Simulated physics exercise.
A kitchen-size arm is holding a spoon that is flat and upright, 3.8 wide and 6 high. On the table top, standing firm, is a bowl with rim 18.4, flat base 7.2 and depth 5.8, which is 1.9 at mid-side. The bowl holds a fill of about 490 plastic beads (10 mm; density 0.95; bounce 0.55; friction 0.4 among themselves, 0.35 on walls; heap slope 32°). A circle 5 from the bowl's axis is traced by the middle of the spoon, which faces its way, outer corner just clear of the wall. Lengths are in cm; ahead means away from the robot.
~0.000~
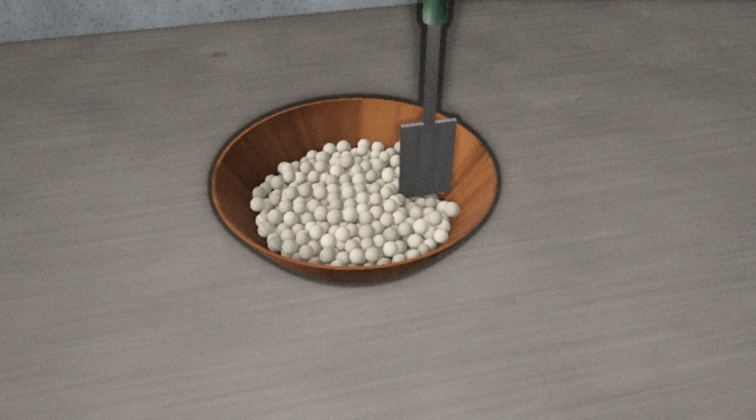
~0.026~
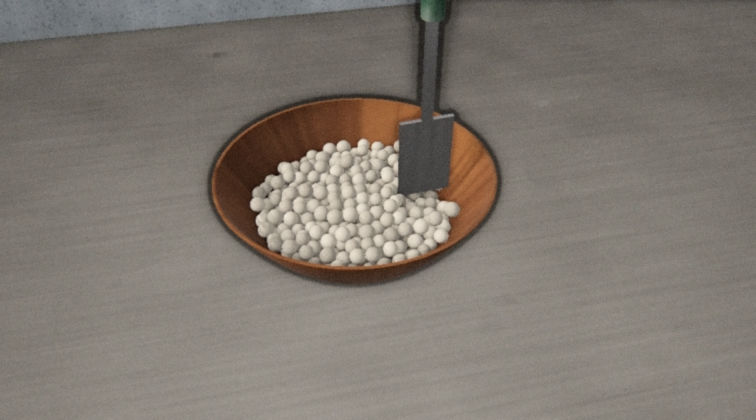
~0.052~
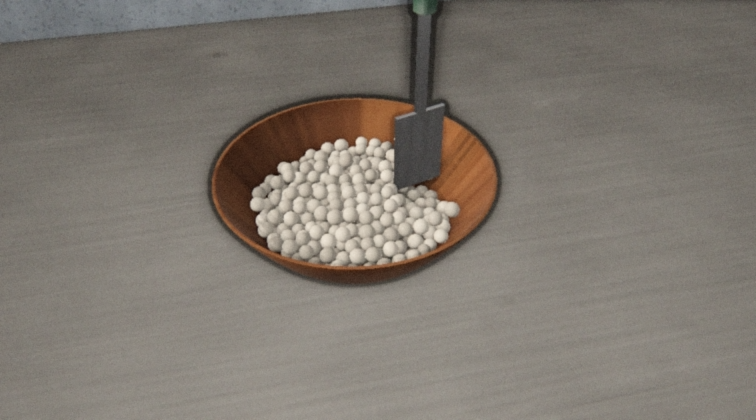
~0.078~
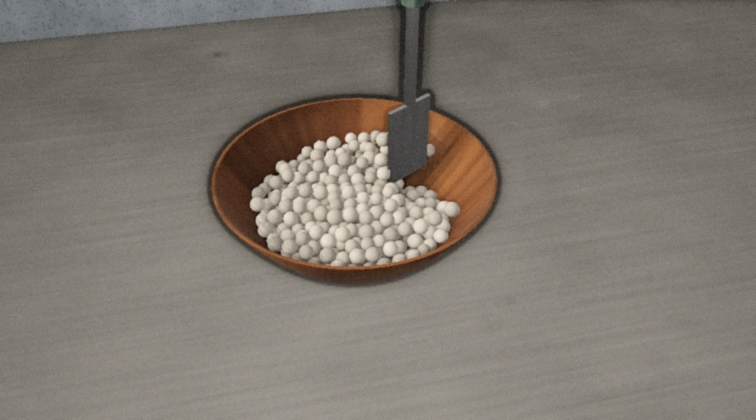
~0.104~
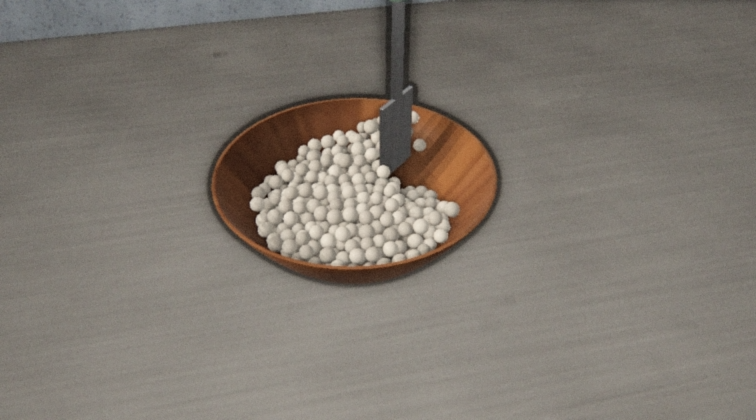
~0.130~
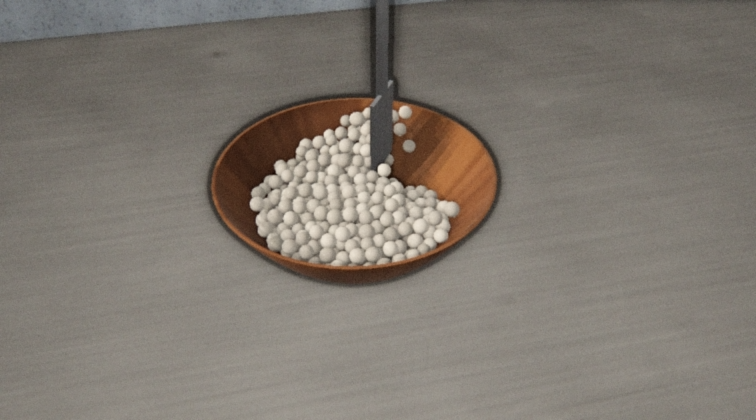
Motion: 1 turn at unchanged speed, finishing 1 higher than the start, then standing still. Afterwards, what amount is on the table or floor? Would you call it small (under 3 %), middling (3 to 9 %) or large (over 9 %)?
I would call it middling.
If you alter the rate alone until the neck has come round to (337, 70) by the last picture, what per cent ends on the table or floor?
I'd say near 20 per cent.
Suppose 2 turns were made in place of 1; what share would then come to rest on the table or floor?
Roughly 10 percent would end up there.
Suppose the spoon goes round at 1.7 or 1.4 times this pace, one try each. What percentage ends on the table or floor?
20 % and 15 %.
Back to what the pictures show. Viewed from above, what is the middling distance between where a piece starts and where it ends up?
Level distance: About 1 cm.
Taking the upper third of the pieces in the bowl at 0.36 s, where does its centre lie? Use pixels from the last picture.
Roughly at (301, 213).
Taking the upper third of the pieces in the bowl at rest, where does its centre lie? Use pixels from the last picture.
Somewhere close to (383, 197).
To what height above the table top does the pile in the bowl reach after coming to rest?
I'd say close to 5.5 centimetres.
After 0.36 s, 173° round, highest piece 7 above the table; 488 in the bowl, 1 on the table or floor, 5 in flight or on the tool.
After 0.60 s, 291° round, highest piece 8 above the table; 477 in the bowl, 14 on the table or floor, 3 in flight or on the tool.
After 0.91 s, 0° round, highest piece 5 above the table; 464 in the bowl, 29 on the table or floor, 1 in flight or on the tool.
After 1.61 s, 0° round, highest piece 5 above the table; 464 in the bowl, 30 on the table or floor.
In the end, 464 in the bowl, 30 on the table or floor. That is 6 % on the table or floor.
